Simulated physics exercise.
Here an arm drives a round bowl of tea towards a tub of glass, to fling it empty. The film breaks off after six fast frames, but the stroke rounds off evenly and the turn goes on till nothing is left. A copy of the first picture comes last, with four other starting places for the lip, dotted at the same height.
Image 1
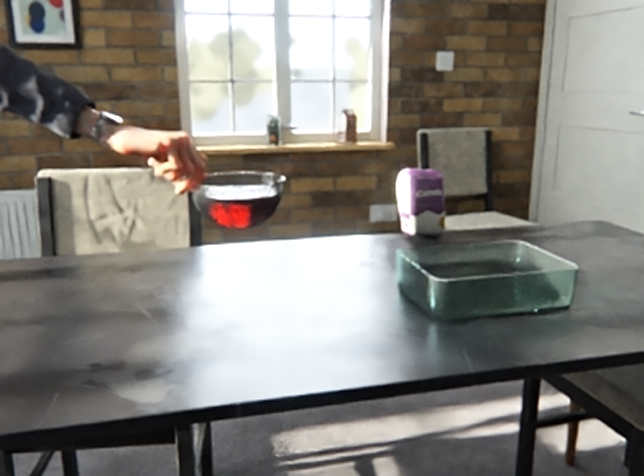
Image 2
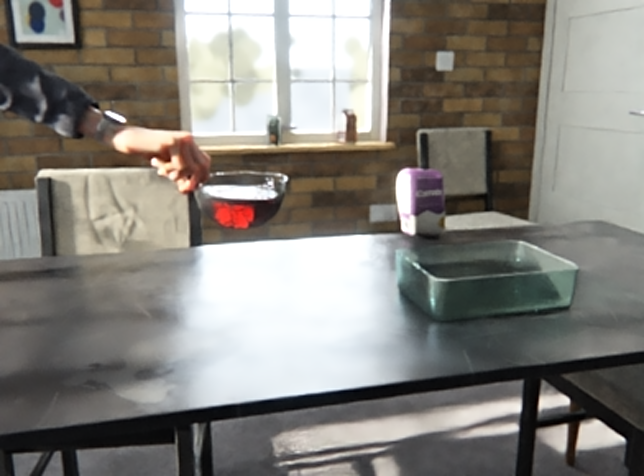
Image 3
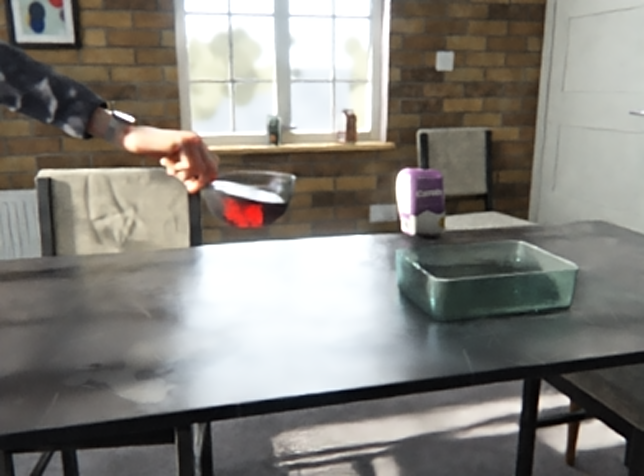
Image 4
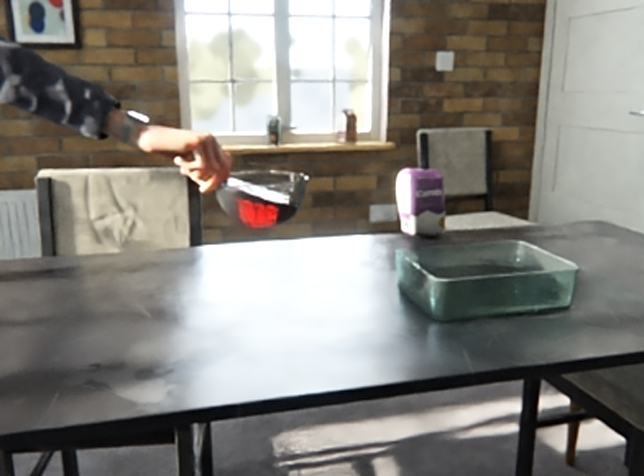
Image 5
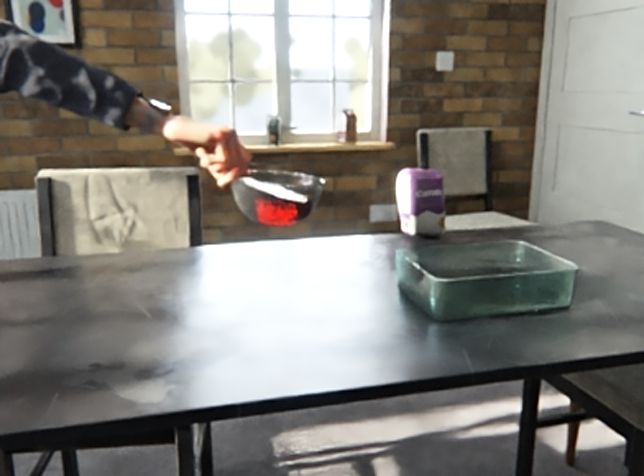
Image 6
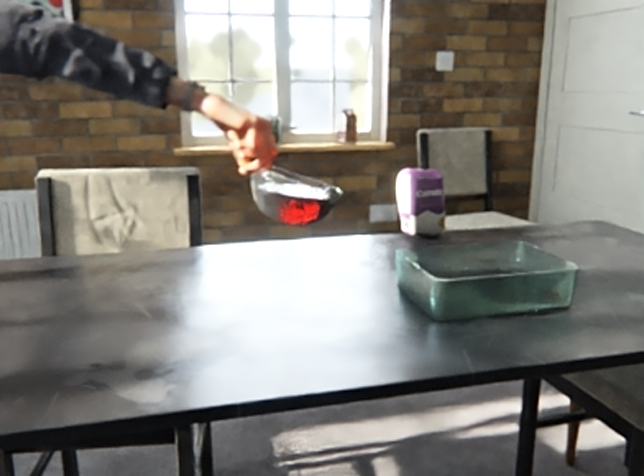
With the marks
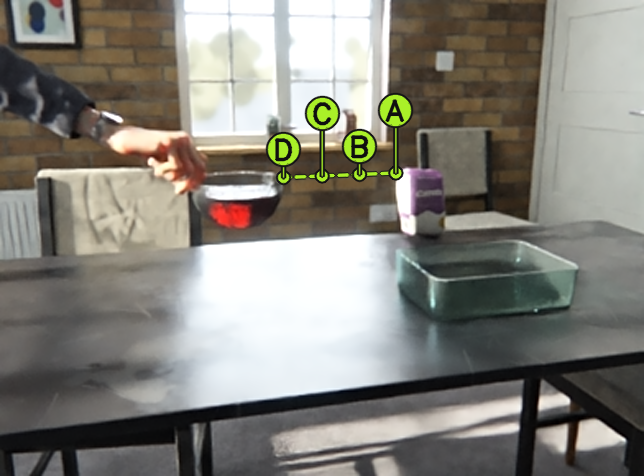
In a sunlit dining room with brick walls, a hand held a clear round bowl of dark red liquid above a black table, then moved it right towards a glass tub and began tilting it.
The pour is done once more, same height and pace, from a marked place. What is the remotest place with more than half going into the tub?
C will do.
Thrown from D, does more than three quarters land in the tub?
No.
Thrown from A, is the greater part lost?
No.
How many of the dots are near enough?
Three of them.
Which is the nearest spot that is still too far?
That is spot D.
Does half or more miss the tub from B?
No, that is safe.
On the marked copy, A at (395, 172); B at (359, 174); C at (322, 175); D at (283, 177).
If A is chosen, about 76 % lands in the tub, 3 % falls short and 22 % goes beside or beyond.
If B is chosen, about 83 % lands in the tub, 2 % falls short and 15 % goes beside or beyond.
If C is chosen, about 68 % lands in the tub, 20 % falls short and 12 % goes beside or beyond.
If D is chosen, about 22 % lands in the tub, 74 % falls short and 4 % goes beside or beyond.
